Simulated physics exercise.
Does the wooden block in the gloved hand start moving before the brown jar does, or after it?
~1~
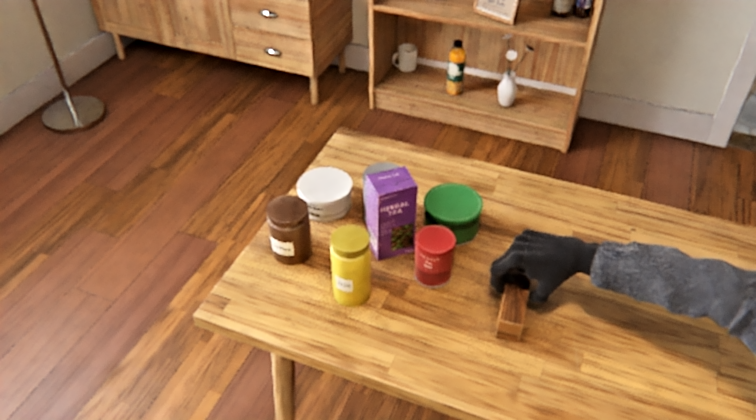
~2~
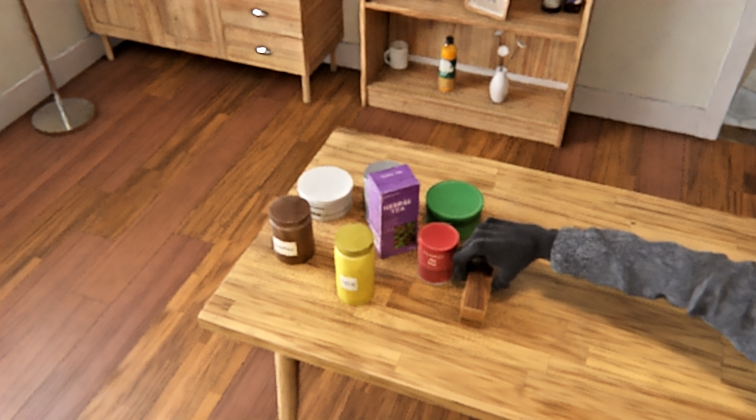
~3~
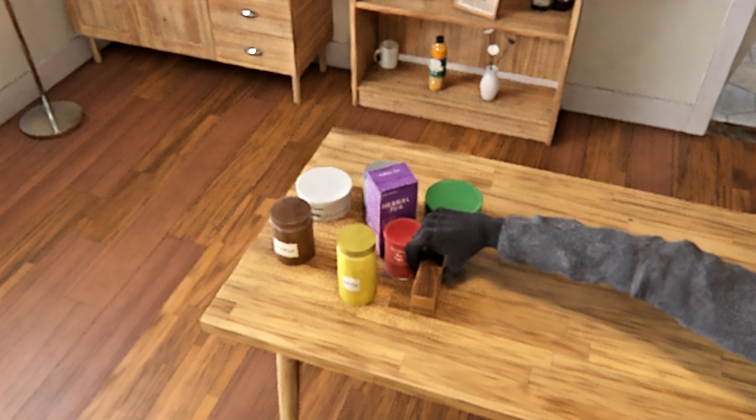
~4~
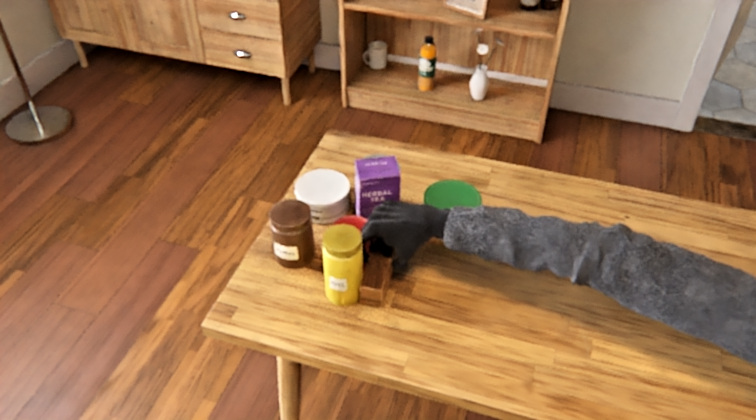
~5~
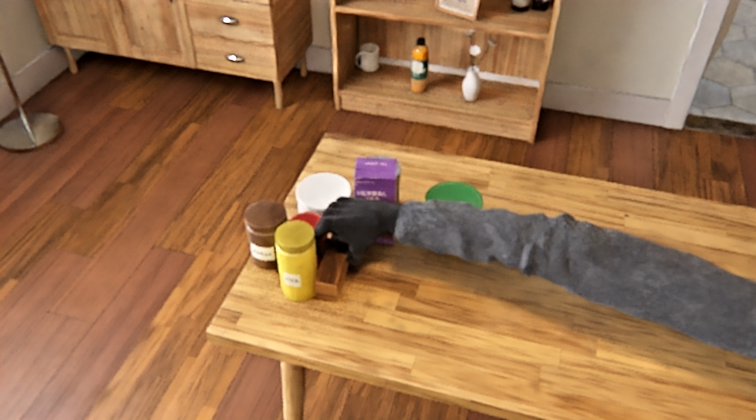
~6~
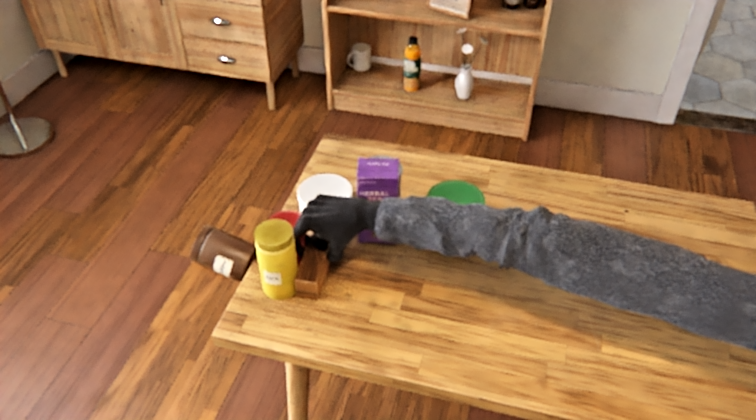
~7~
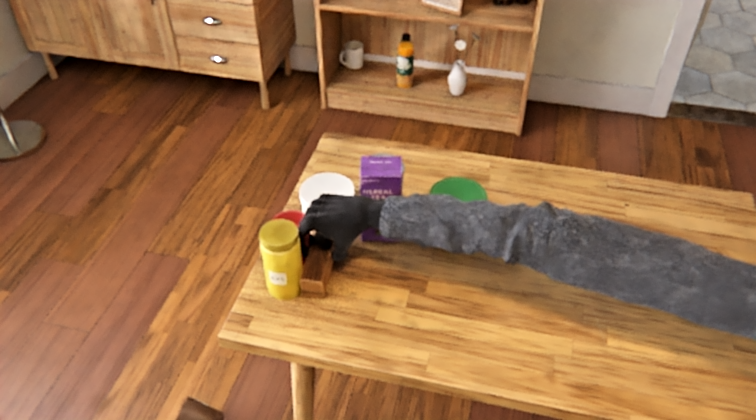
The wooden block starts moving before the brown jar. The block is already sliding left while the jar still stands in its place, and the jar shifts only later.
